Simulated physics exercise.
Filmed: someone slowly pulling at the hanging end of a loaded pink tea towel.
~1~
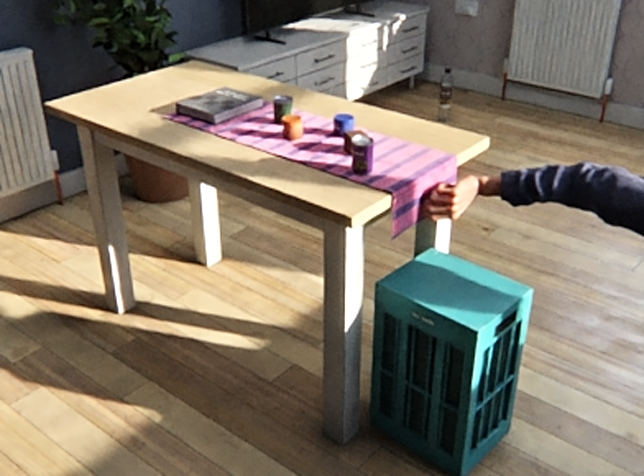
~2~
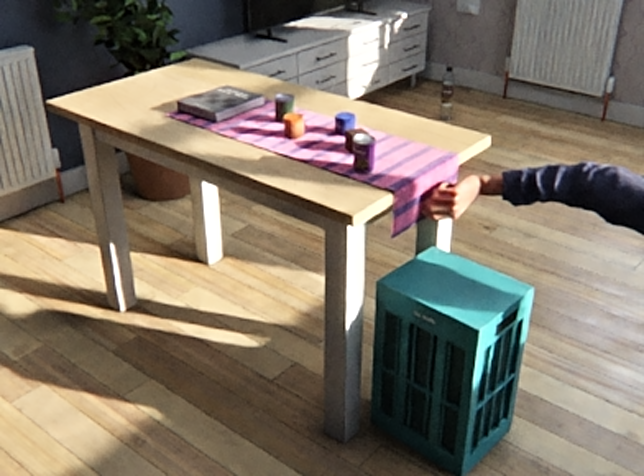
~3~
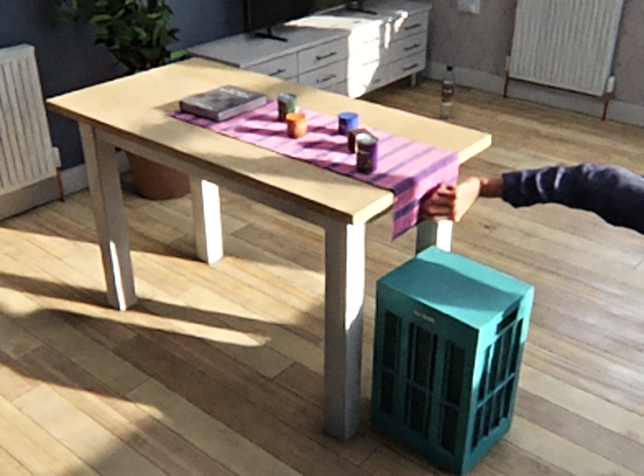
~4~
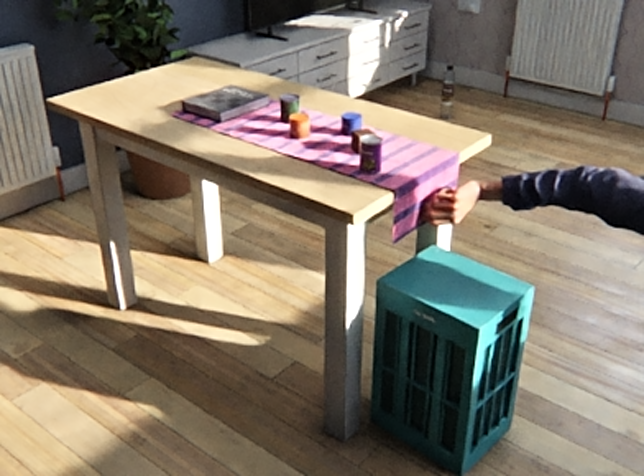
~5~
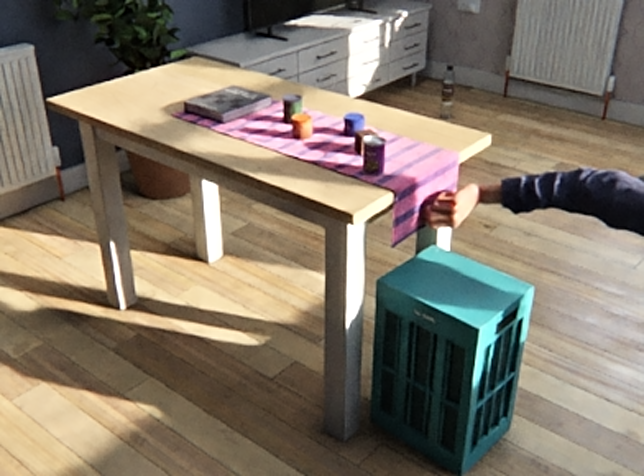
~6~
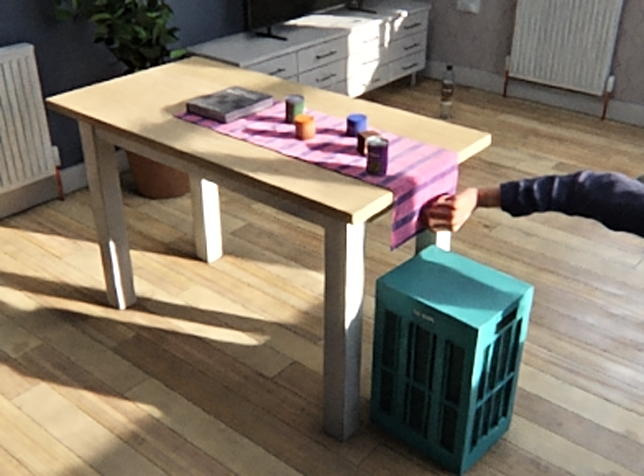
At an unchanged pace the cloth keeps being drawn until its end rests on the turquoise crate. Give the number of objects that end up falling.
The tally of dropped things is one.
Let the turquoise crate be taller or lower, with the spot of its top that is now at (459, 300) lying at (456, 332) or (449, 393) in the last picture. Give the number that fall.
2 and 4.
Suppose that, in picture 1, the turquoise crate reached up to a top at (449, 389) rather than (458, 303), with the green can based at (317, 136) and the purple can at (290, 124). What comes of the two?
Note: Green can lost; purple can kept on top.
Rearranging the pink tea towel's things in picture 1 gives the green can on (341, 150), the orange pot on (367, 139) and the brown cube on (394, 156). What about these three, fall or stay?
I reckon the green can hangs on, the orange pot hangs on and the brown cube takes a fall.
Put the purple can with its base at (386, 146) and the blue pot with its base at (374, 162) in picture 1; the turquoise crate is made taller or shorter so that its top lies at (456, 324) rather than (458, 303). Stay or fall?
The purple can is lost, the blue pot is lost.
Soon after, hem on the crate; all still up.
After that, hem on the crate; purple can gone.
In the end, hem on the crate; purple can gone. It carries off one.
